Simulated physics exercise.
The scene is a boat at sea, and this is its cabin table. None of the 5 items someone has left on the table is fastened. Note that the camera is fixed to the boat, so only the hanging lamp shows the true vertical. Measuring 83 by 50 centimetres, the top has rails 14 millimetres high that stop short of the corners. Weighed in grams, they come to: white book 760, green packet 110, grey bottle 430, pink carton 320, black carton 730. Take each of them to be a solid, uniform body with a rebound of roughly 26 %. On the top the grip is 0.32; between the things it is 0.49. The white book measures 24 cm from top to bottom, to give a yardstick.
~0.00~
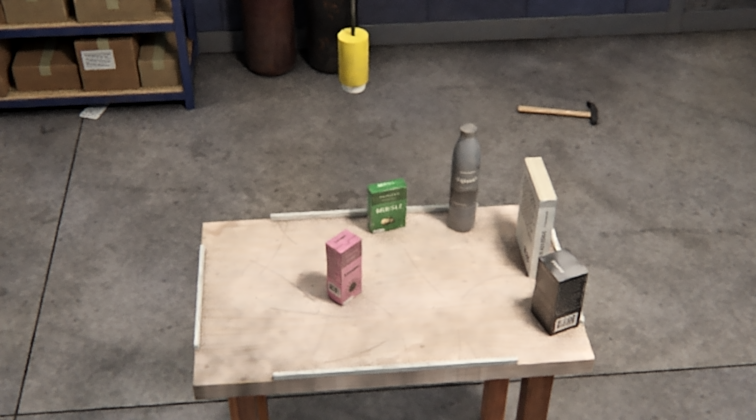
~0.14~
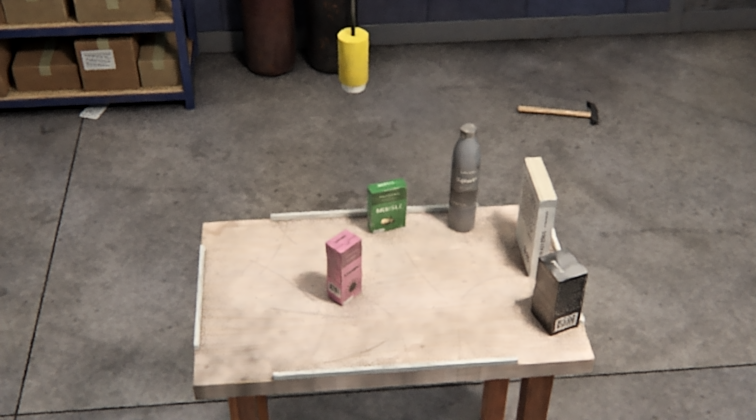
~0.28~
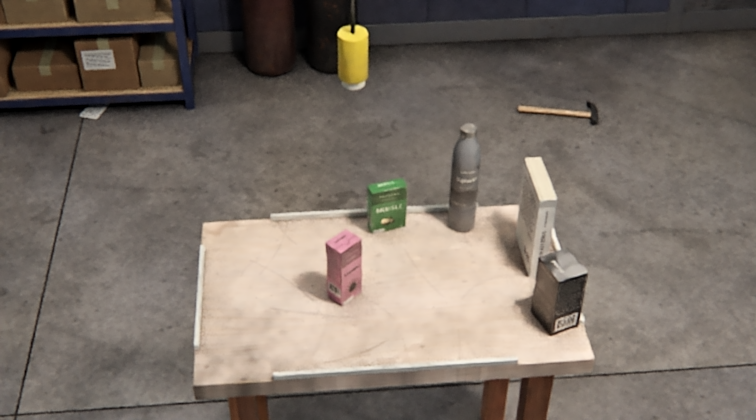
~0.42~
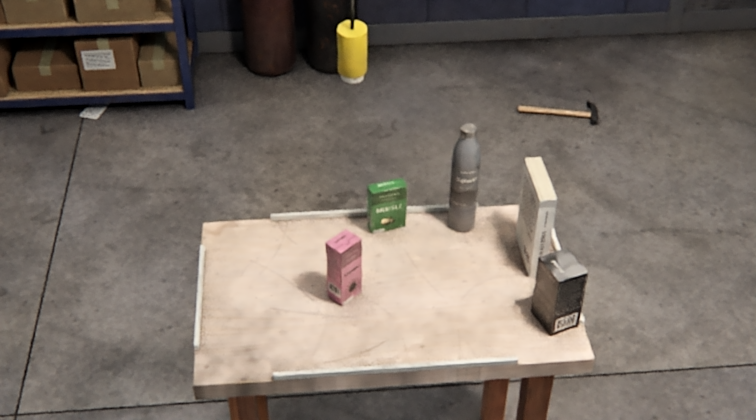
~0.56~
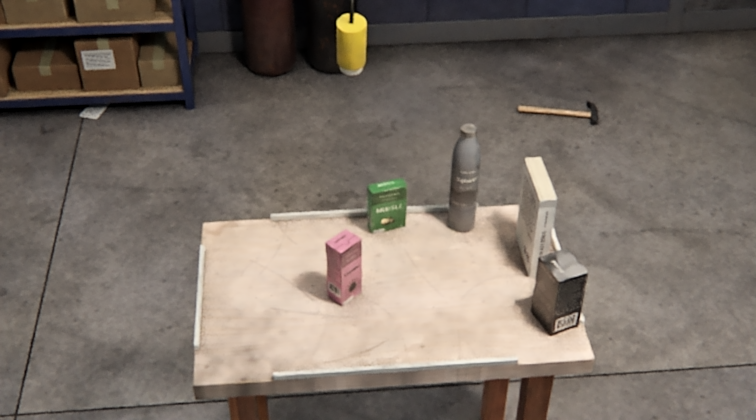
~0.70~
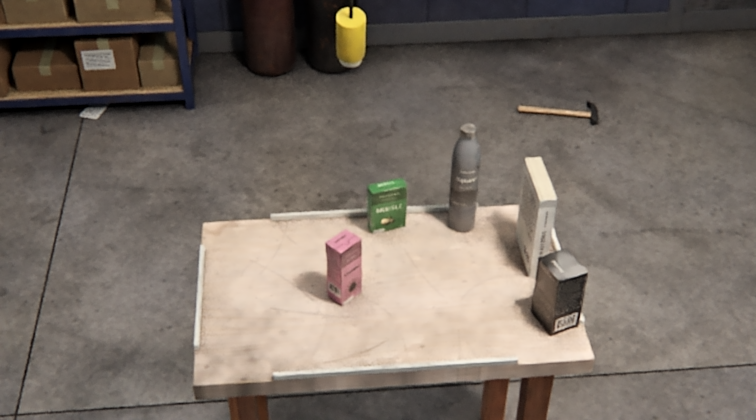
In a concrete-floored room with shelved boxes and a hammer on the floor, a pink carton, green packet, grey bottle, white book and black carton stay still on a table while a hanging yellow lamp gradually shifts slightly upward.
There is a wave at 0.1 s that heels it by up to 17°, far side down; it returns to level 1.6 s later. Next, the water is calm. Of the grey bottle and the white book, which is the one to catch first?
The one to catch first is the former.
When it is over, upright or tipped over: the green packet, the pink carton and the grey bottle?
In the last frame the green packet does not stay up, the pink carton remains up and the grey bottle does not stay up.
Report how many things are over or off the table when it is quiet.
That gives 2.
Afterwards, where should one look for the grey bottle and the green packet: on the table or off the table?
Grey bottle: Out of bounds; green packet: Out of bounds.
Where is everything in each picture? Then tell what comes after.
In the first frame, boat level; grey bottle (465, 178); white book (535, 219).
In the second frame, boat level; black carton (559, 293); green packet (387, 206).
In the third frame, heel 2°, far side down; pink carton (344, 268); black carton (559, 293).
In the fourth frame, heel 6°, far side down; green packet (387, 206); pink carton (344, 268).
In the fifth frame, heel 10°, far side down; black carton (559, 293); green packet (387, 206).
In the sixth frame, heel 15°, far side down; grey bottle (465, 178); white book (535, 218).
Around 1.40 s, heel 5°, far side down; green packet and grey bottle now off the table.
Around 1.70 s, boat level.
Finally (2.2 s), off the table, green packet and grey bottle; the other 3 still in place (within 5 cm). Final places as that camera would see them, grey bottle near (432, 321), white book near (535, 218). Grey bottle went at 1.18 s; white book was never lost.
